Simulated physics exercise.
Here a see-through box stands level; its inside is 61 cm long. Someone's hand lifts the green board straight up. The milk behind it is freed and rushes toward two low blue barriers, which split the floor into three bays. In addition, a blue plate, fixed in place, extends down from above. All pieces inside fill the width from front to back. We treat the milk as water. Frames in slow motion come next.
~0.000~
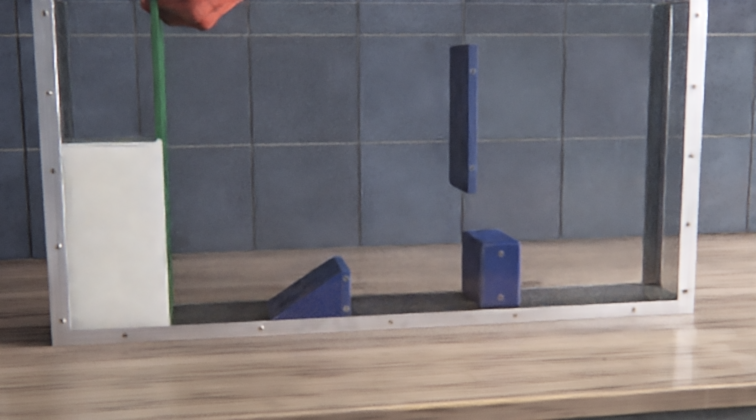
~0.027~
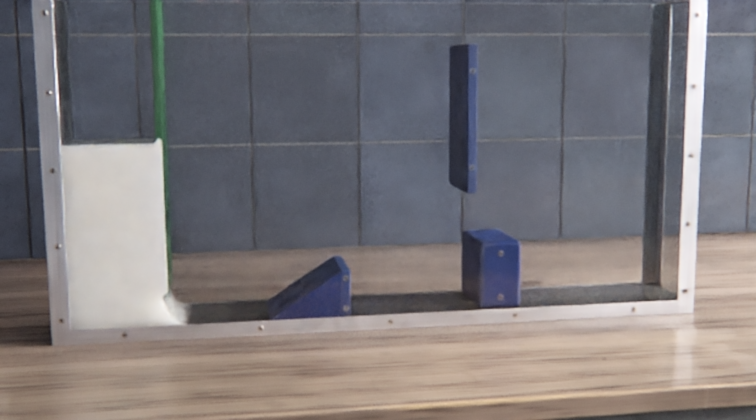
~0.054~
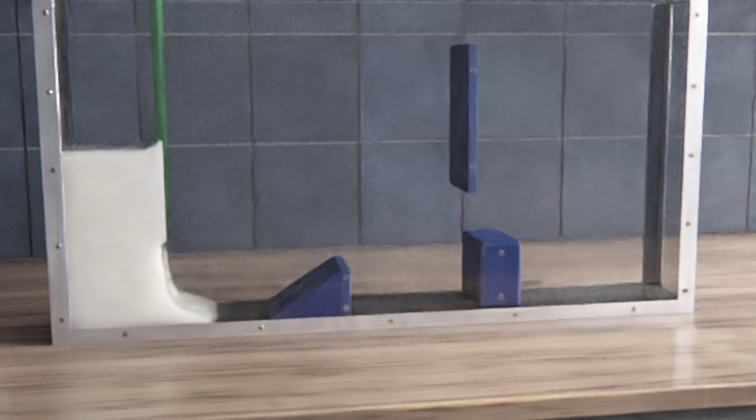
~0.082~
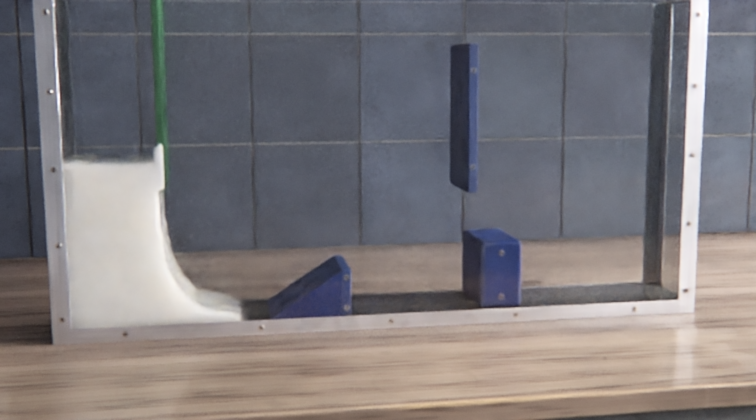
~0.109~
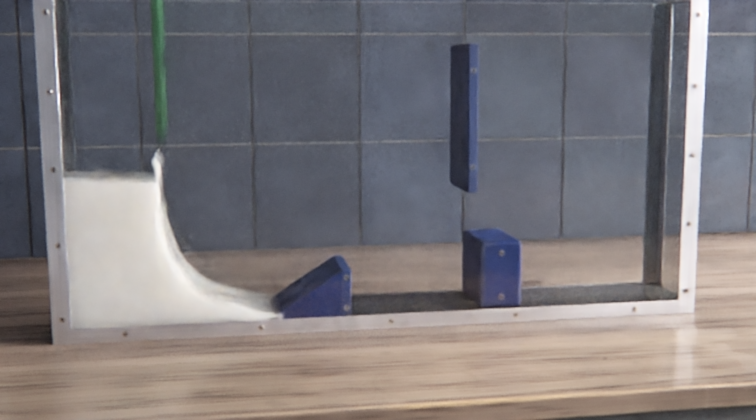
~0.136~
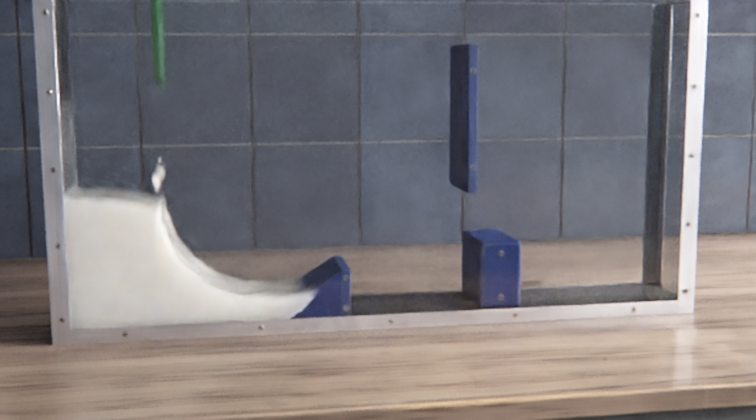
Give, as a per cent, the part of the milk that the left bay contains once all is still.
It contains roughly 46 per cent.
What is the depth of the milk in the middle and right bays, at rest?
Around 4.0 cm in the first and around 1.5 cm in the second.
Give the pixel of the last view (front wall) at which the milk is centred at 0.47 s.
Roughly at pixel (361, 287).
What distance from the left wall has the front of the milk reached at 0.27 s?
Roughly 38 centimetres out.
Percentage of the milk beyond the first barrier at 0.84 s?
Roughly 52 %.
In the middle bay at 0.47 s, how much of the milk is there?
Share: Around 28 %.
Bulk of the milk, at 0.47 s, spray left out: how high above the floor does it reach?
About 8.0 cm.
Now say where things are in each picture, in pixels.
In the first frame, level at the left end (69, 147); front at (162, 323); board bottom (167, 323); the first barrier (ramped) has its top at (346, 273); the second barrier (broad) has its top at (501, 244).
In the second frame, level at the left end (69, 148); front at (182, 321); board bottom (165, 292).
In the third frame, level at the left end (70, 154); front at (209, 319); board bottom (163, 240).
In the fourth frame, level at the left end (71, 166); front at (240, 318); board bottom (162, 188).
In the fifth frame, level at the left end (72, 182); front at (271, 316); board bottom (160, 135).
In the sixth frame, level at the left end (73, 201); front at (285, 316); board bottom (157, 81).
By 0.27 s 78 per cent is still short of the first barrier, 0 is over the second.
By 0.47 s 53 per cent is still short of the first barrier, 20 is over the second.
By 0.84 s 48 per cent is still short of the first barrier, 20 is over the second.
At rest it is 47 per cent left, 34 middle, 20 right.
